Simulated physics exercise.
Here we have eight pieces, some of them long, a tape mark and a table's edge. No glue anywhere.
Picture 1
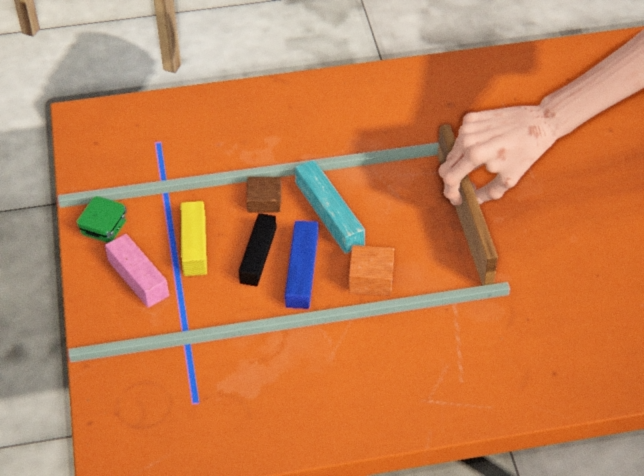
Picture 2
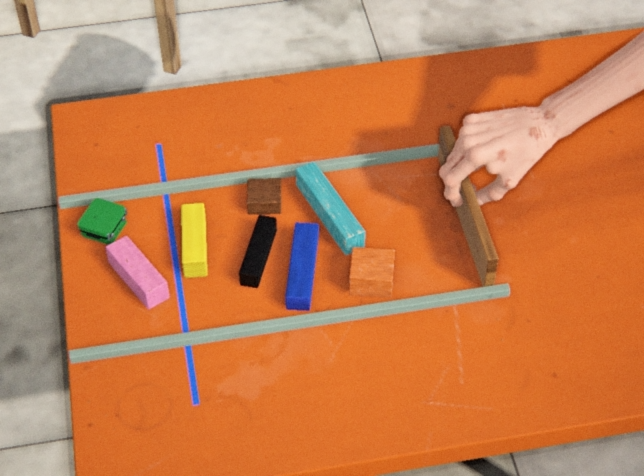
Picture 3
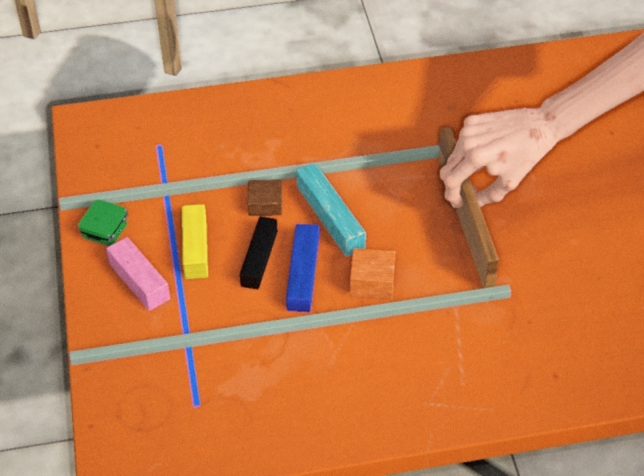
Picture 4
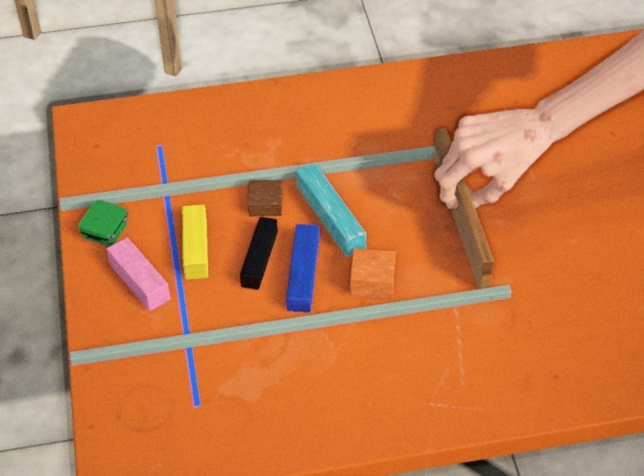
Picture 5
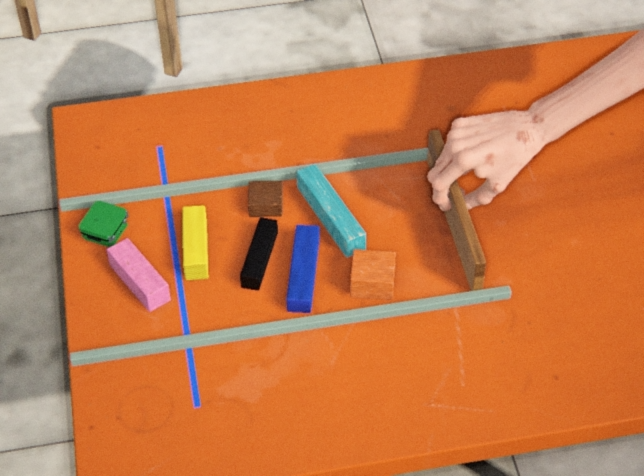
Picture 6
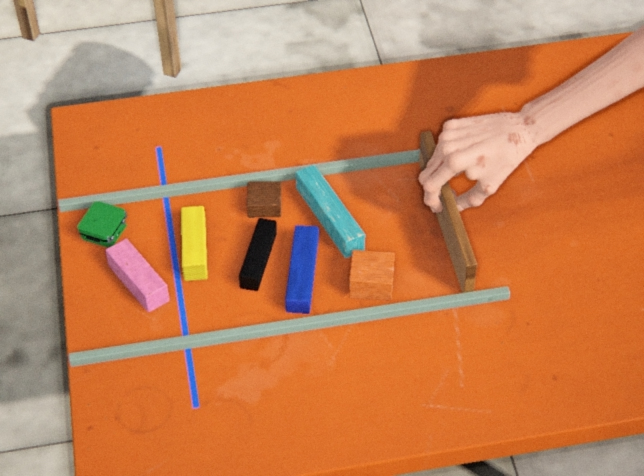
A hand held a wooden board upright at the right of an orange table, then slid it slightly left between two pale strips, while the scattered colored blocks and sticks stayed where they were.
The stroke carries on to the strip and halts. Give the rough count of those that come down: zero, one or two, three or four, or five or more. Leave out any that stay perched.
In the end the number that fall off is zero.
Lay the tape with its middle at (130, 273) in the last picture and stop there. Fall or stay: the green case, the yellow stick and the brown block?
The green case comes down; the yellow stick comes down; the brown block remains up.
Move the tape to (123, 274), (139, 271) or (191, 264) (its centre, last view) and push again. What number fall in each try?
The counts: 3, 2 and 0.
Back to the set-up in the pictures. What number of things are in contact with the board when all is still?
In contact: 2.
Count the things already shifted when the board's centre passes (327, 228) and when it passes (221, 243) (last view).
The counts are 3 and 7.
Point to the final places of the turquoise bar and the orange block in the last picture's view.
The turquoise bar stops around (160, 234); the orange block around (161, 311).
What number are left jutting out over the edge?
That would be 2.
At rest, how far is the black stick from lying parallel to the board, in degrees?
Some 20 degrees.
A little later, none off yet; green case at rest near (103, 226); pink bar at rest near (137, 275); yellow stick at rest near (194, 243).
Next, none off yet; green case at rest near (103, 226); pink bar at rest near (137, 275); yellow stick shifted a little near (176, 243).
When it is over, the number that fall off is zero.
